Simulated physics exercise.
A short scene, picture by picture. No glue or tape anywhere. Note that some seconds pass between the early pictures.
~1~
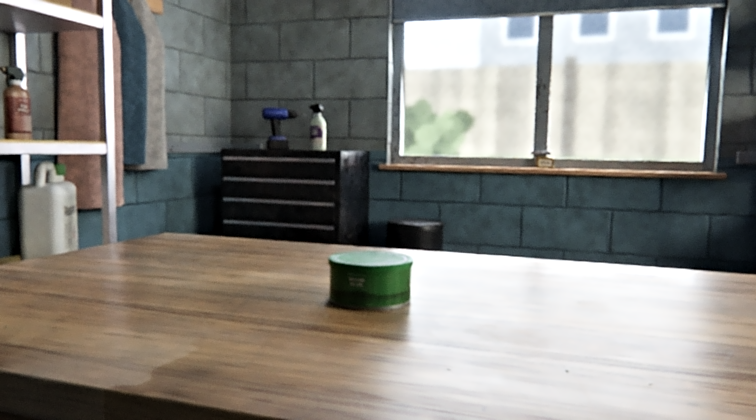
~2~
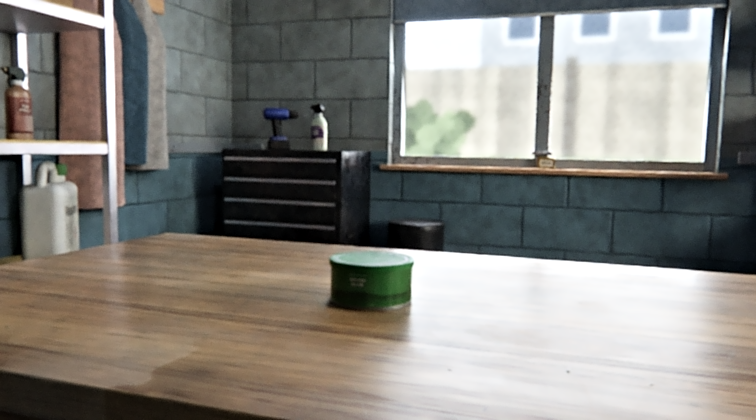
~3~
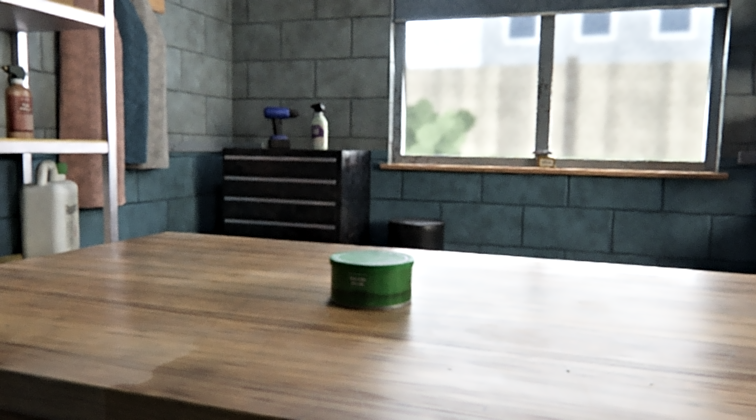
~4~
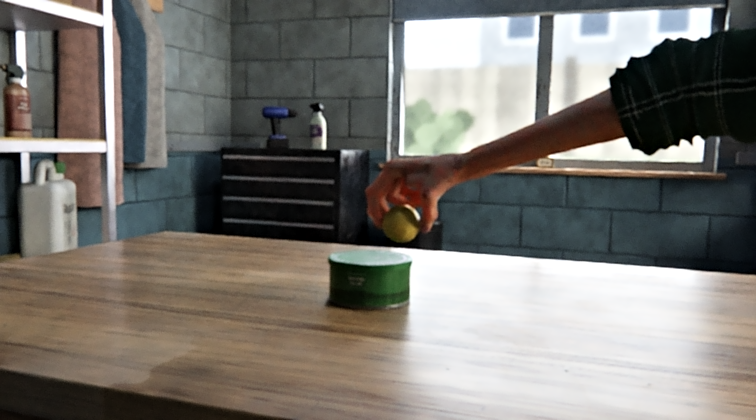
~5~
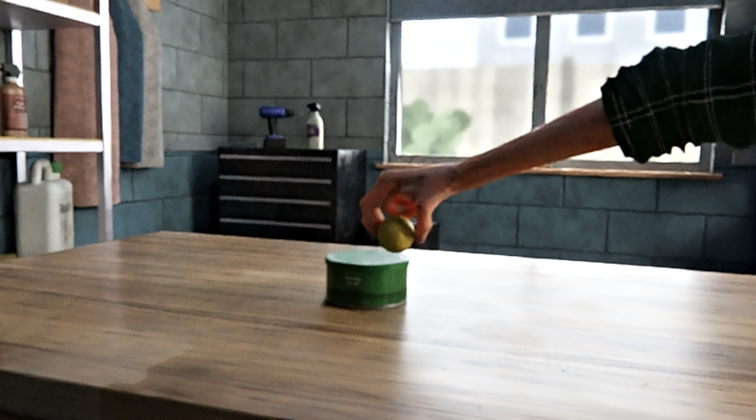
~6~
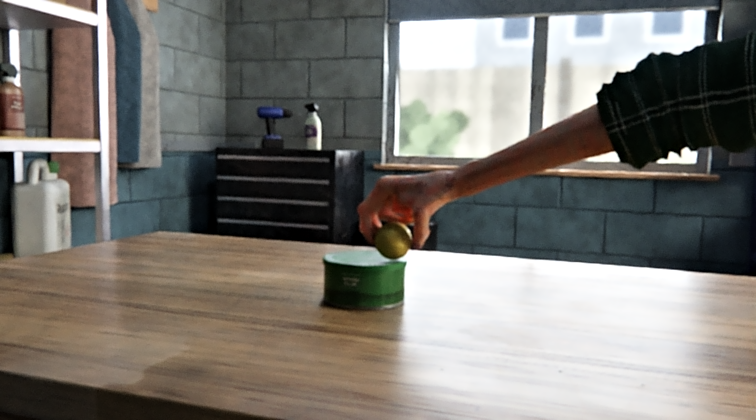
A hand in a dark plaid sleeve reached in from the right, holding a yellow lemon above a green tub on a wooden table, then lowered it slightly toward the tub's top.
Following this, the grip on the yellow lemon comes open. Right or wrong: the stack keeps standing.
Right, it keeps standing.
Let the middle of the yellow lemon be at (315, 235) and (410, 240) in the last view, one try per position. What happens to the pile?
In the first case the pile collapses, while in the second it collapses.
Then, 0.50 s on from there, no change.
Then, 1.30 s on from there, yellow lemon resting near (394, 241).
In the end, both unmoved. At the end, from the last picture's camera, yellow lemon near (394, 241). The pile stays up.
